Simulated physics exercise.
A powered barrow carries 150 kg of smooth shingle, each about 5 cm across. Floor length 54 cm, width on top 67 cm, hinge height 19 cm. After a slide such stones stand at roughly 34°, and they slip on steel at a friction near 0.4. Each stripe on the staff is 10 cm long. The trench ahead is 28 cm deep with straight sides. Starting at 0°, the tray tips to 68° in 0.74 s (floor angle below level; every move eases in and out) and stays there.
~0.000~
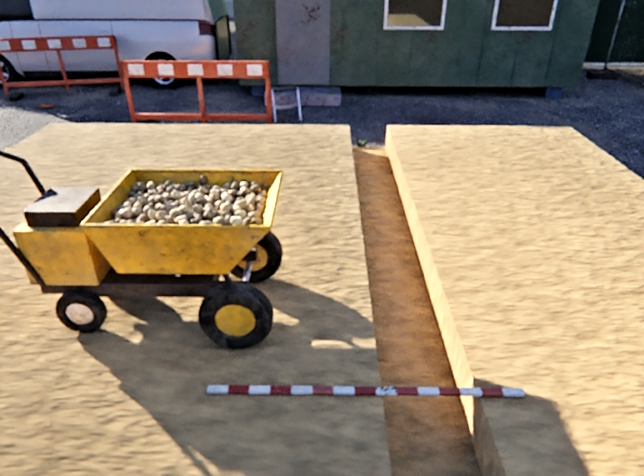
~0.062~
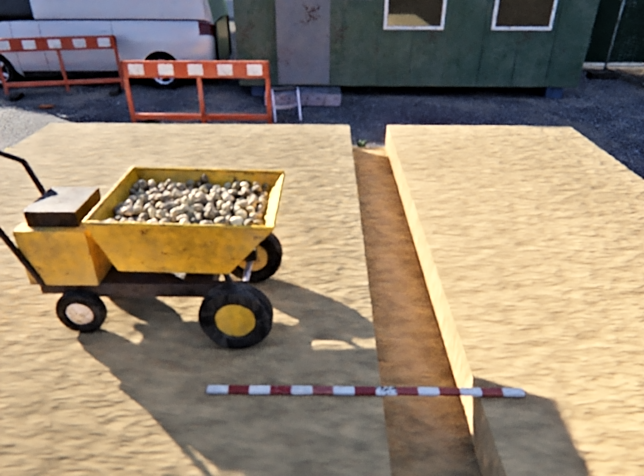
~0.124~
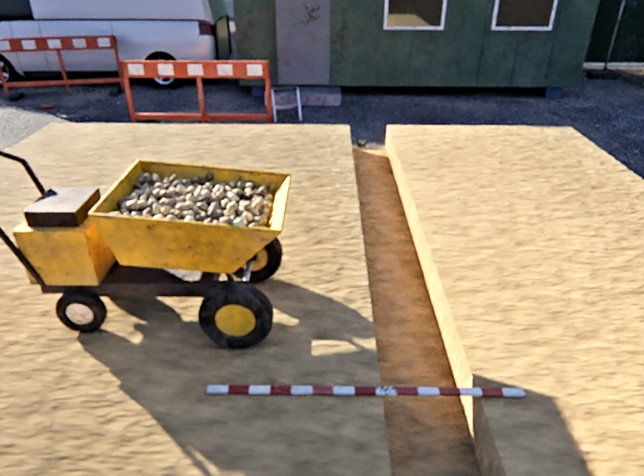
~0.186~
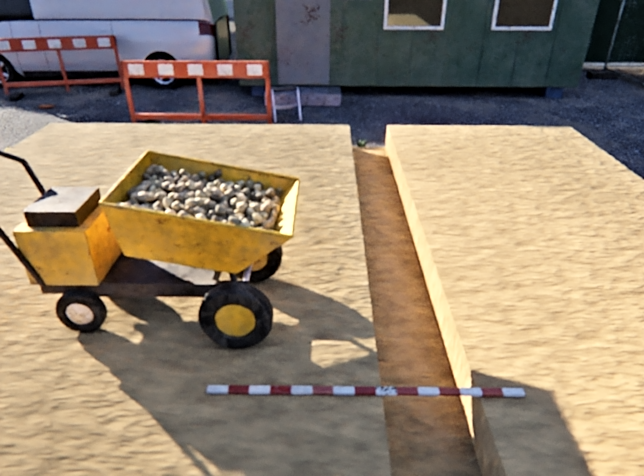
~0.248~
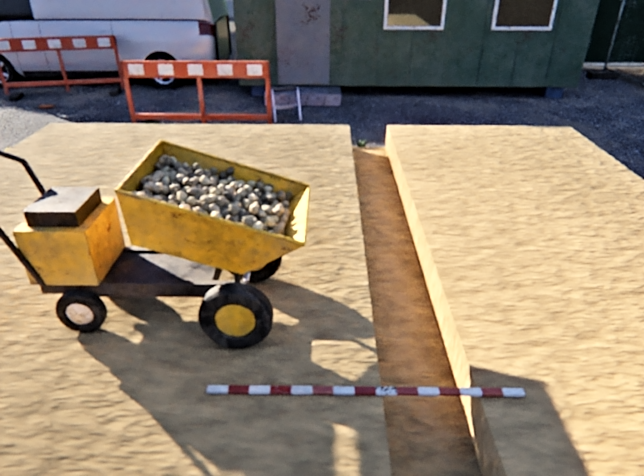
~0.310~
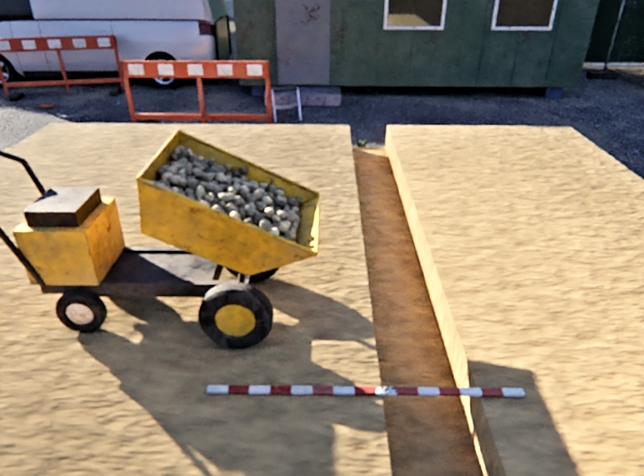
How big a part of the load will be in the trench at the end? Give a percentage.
Some 95 per cent of it.
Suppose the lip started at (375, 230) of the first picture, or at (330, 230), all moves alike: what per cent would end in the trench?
Near 30 per cent from the first place, 75 from the second.
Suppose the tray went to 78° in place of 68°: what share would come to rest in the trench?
It would be near 85 per cent.
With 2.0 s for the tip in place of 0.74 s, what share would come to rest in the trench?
In that case some 90 per cent.
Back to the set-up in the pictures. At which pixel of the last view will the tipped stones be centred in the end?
Around (407, 337).
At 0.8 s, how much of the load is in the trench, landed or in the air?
About 20 per cent by then.
After 0.6 s the floor is at 57°; 100 % in the tray; the foremost stones are at (339, 267).
After 0.8 s the floor is at 68°; 71 % in the tray, 7 % short of the trench, 22 % in the trench; the foremost stones are at (417, 336).
After 1.2 s the floor is at 68°; 21 % in the tray, 7 % short of the trench, 72 % in the trench; the foremost stones are at (460, 332).
After 3.1 s the floor is at 68°; 0 % in the tray, 5 % short of the trench, 95 % in the trench; the foremost stones are at (466, 308).
